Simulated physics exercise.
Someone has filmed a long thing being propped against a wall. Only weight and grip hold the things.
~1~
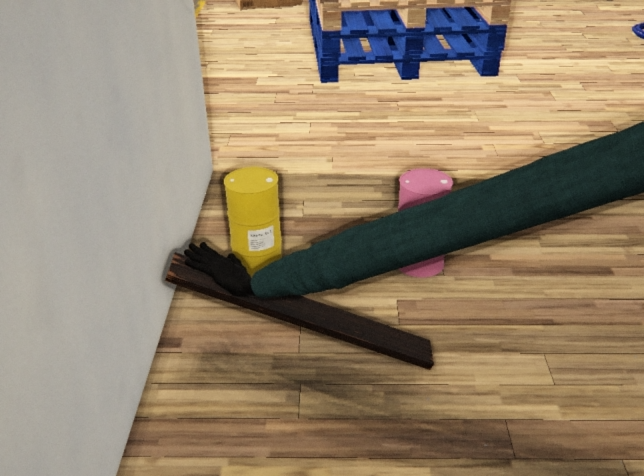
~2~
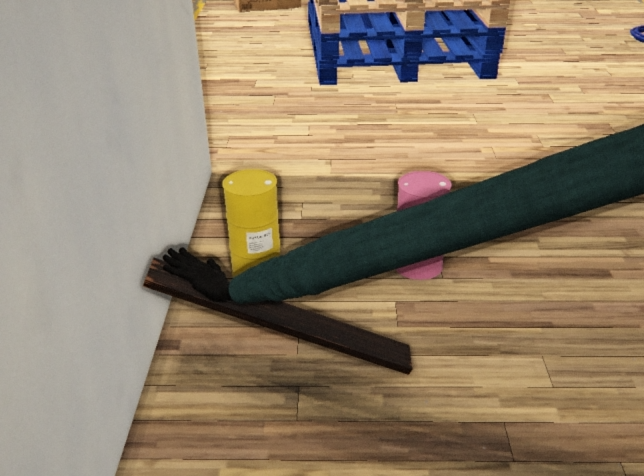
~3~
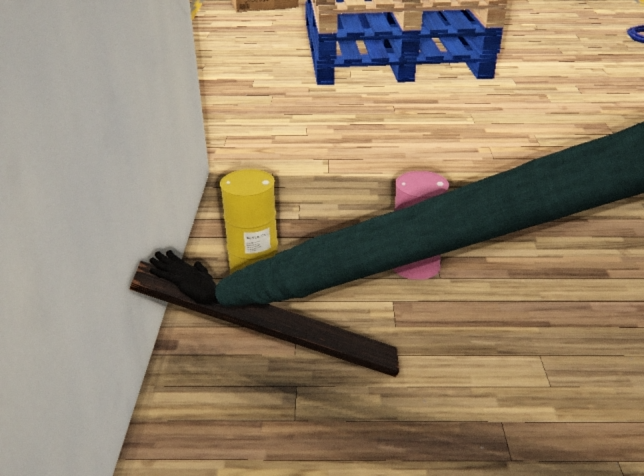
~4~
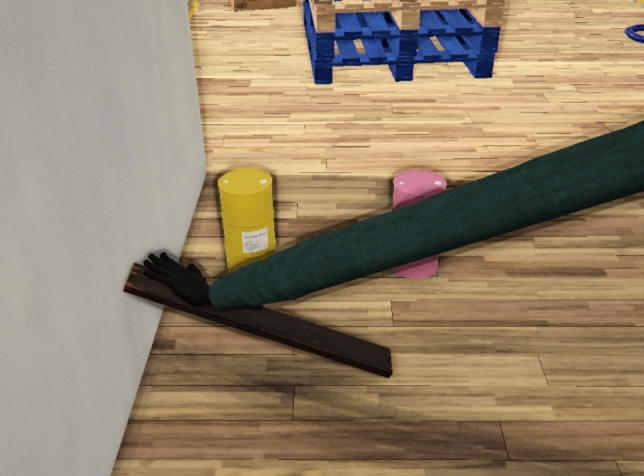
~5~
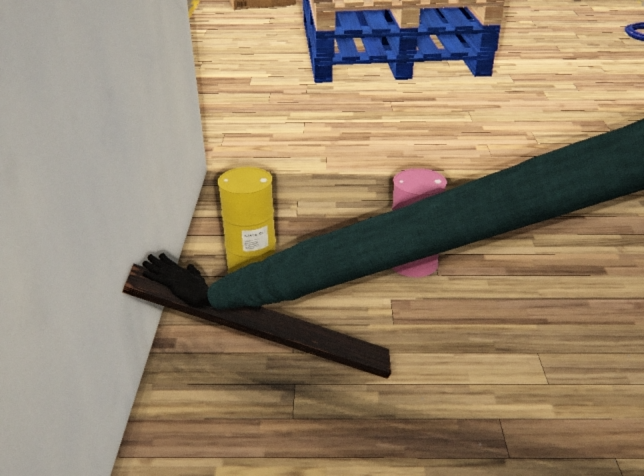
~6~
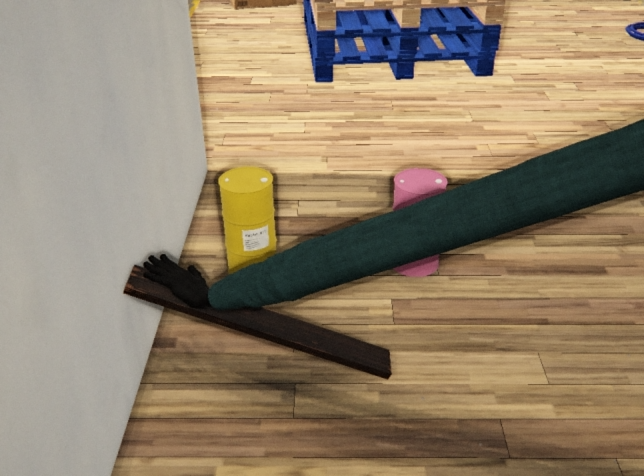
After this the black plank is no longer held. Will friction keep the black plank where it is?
Outcome: The plank slips out.
Then, 0.30 s after the last picture, black plank 14° lower than it was left near (275, 347).
Then, 0.40 s after the last picture, black plank 24° lower than it was left near (280, 361).
Then, 0.50 s after the last picture, black plank 26° lower than it was left near (280, 359).
At rest, moved from the start, black plank; the other 2 in place. Seen from the same camera at the end, black plank near (281, 364). The plank gives way.
